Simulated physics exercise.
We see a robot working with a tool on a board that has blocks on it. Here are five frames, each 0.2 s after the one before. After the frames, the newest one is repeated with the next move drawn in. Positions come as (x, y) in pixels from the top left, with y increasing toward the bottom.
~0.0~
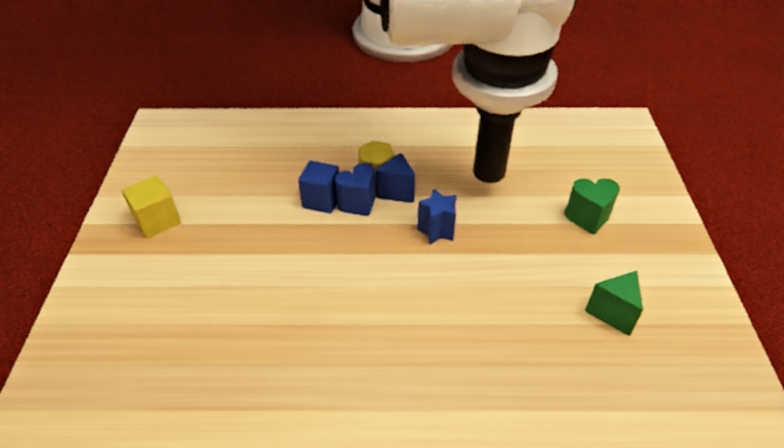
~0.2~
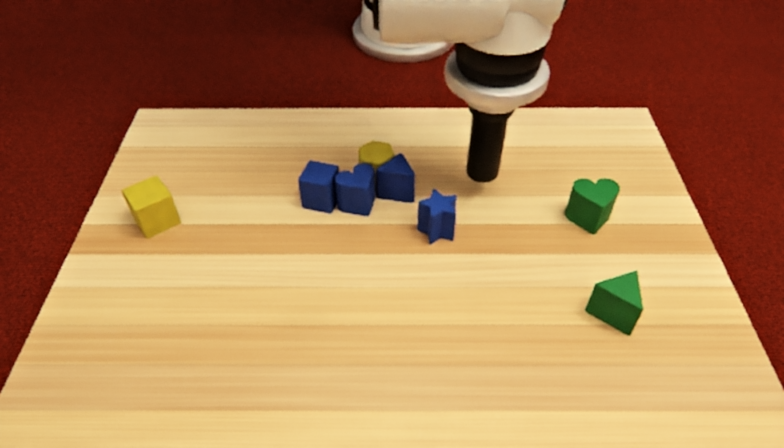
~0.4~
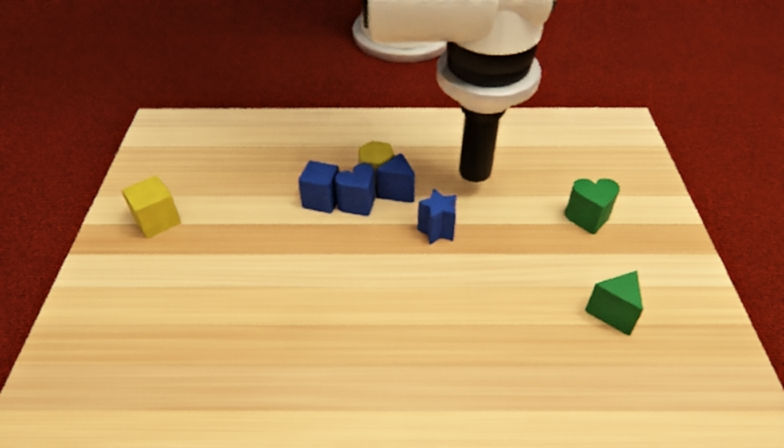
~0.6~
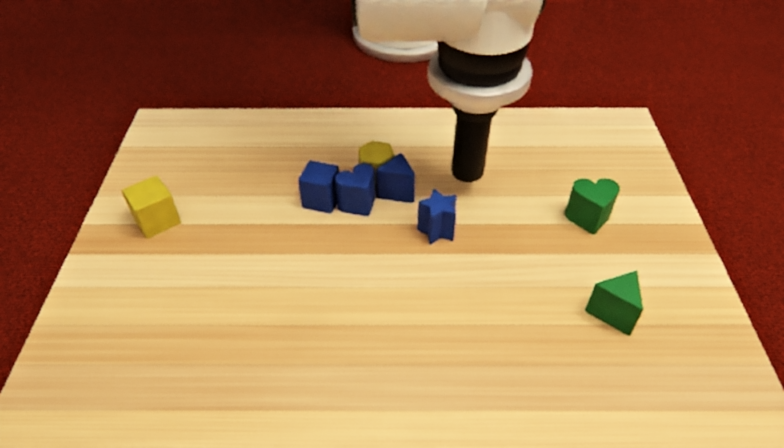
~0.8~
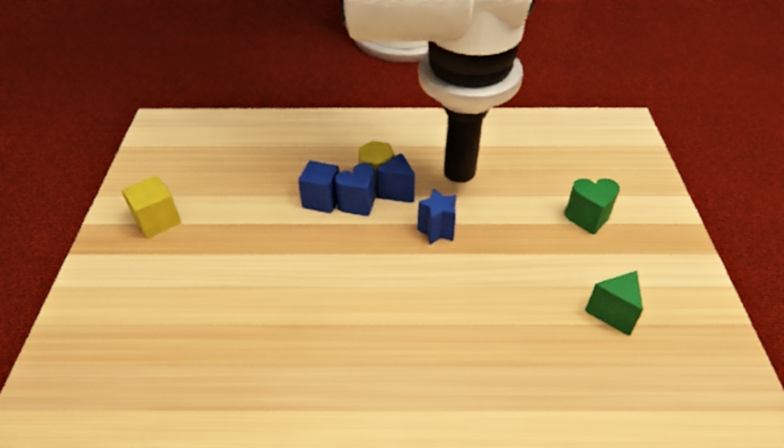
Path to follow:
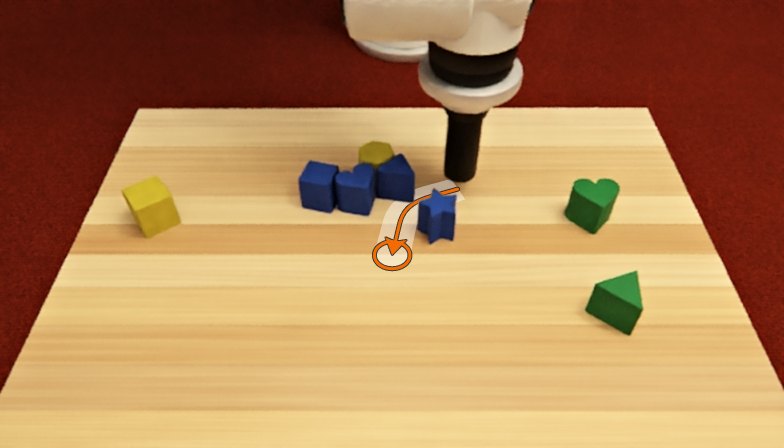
A robot arm moves its black tool slightly left above the blue star block.
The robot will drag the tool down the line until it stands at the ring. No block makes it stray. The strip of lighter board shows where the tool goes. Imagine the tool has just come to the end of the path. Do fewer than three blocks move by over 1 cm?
I expect so.
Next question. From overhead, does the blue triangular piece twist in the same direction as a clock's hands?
Short answer: Yes.
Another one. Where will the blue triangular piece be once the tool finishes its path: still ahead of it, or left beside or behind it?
Beside or behind it.
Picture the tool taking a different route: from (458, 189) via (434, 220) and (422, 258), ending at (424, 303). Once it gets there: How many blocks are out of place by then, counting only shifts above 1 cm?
My answer is one.
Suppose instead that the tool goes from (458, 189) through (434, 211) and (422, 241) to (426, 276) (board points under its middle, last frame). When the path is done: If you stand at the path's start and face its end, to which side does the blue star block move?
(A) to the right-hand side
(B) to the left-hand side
B: To the left-hand side.
The line goes from (458, 189) over (421, 200) and (400, 223) to (392, 255).
On the path given first. One third of the way, tool (421, 185); blue triangular piece (392, 167), turned 25° clockwise.
Two thirds of the way, tool (400, 209); blue heart block (352, 174), turned 25° anticlockwise; yellow hexagonal block (374, 149); blue triangular piece (381, 171), turned 60° clockwise.
At the end, tool (392, 239); blue heart block (352, 174), turned 25° anticlockwise; yellow hexagonal block (374, 149); blue triangular piece (381, 171), turned 60° clockwise; blue star block unmoved.
